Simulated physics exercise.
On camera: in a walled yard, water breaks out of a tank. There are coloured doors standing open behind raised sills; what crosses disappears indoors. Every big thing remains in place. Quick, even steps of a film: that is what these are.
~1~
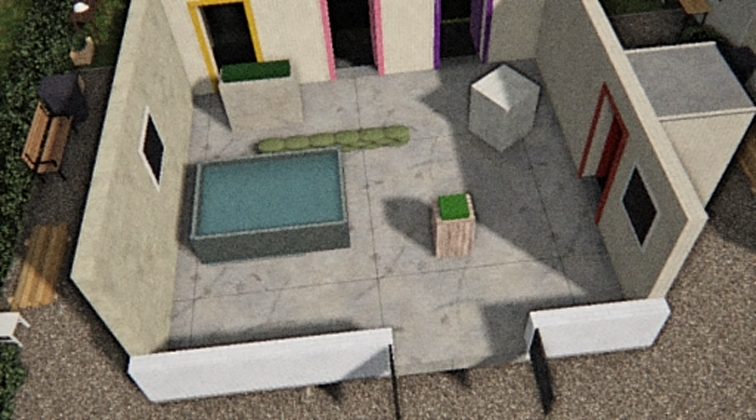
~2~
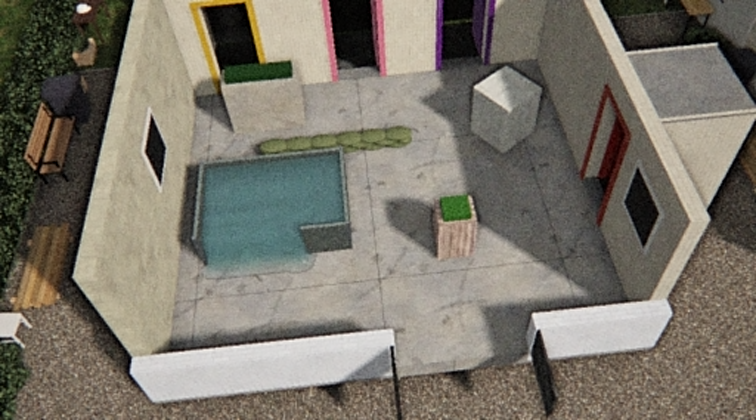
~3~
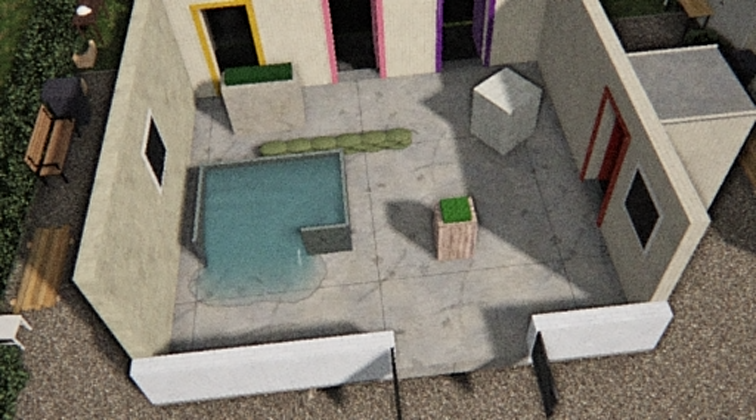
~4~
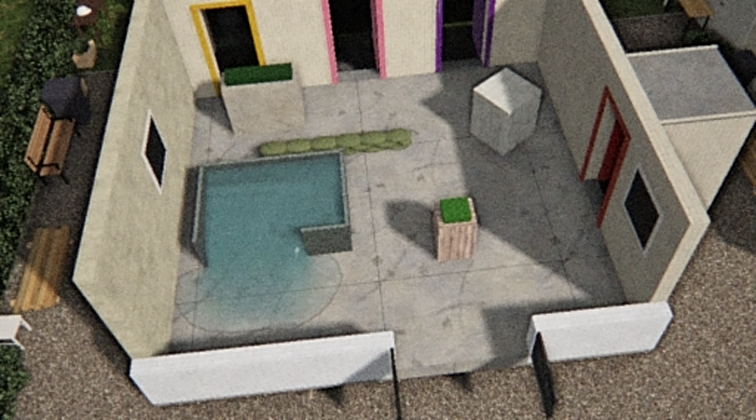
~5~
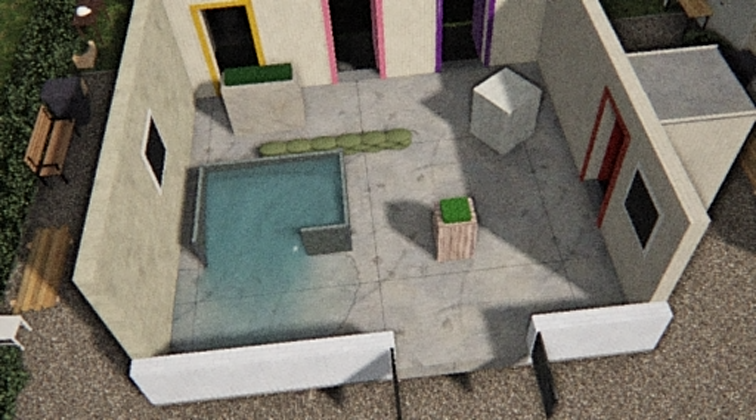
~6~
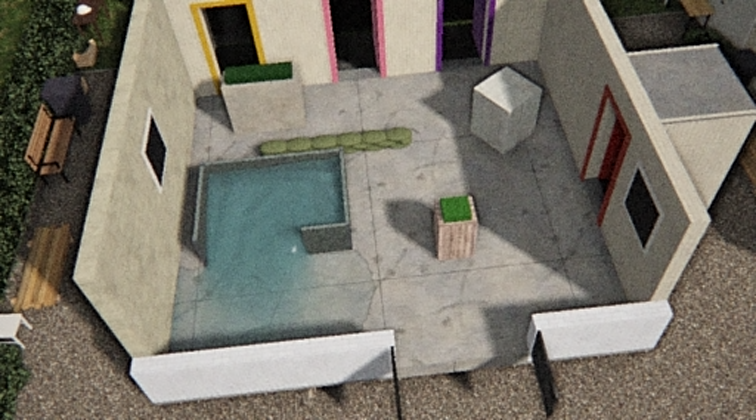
Water pours from the front of a grey tank and spreads across the walled yard's floor.
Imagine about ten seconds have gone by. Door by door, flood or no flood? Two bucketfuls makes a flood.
The pink door will pass two buckets at most, the purple door will pass two buckets at most, the red door will pass two buckets at most, the yellow door will pass two buckets at most.
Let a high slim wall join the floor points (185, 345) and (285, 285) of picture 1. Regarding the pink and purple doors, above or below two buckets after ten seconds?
Pink falls short; purple falls short.
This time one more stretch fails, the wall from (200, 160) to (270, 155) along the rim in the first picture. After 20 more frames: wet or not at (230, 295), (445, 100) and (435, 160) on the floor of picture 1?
Following the listed order, the three come out not reached, reached by the spill and reached by the spill.
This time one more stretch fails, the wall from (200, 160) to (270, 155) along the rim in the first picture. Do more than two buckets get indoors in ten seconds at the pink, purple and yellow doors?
The pink door remains below, the purple door exceeds the limit, the yellow door exceeds the limit.
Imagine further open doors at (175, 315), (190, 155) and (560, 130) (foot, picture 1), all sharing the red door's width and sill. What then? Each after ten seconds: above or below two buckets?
Taking them as listed, the first gets past the limit, the second doesn't reach the limit and the third doesn't reach the limit.
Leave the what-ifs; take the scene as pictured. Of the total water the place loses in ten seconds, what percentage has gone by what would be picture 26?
Estimate: 15 %.
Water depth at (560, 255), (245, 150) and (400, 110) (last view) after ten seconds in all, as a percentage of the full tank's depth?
Going in order, that's 8, 4 and 8 %.
A moment on, water covers 15 % of the floor; the pink door not reached, the purple door not reached, the red door not reached, the yellow door not reached.
Next, water covers 20 % of the floor; the pink door not reached, the purple door not reached, the red door not reached, the yellow door not reached.
Then, water covers 45 % of the floor; the pink door not reached, the purple door not reached, the red door not reached, the yellow door not reached.
Later, water covers 70 % of the floor; the pink door wet at the sill, nothing in, the purple door not reached, the red door wet at the sill, nothing in, the yellow door under two buckets in.
In the end, water covers 95 % of the floor; the pink door wet at the sill, nothing in, the purple door under two buckets in, the red door wet at the sill, nothing in, the yellow door under two buckets in.
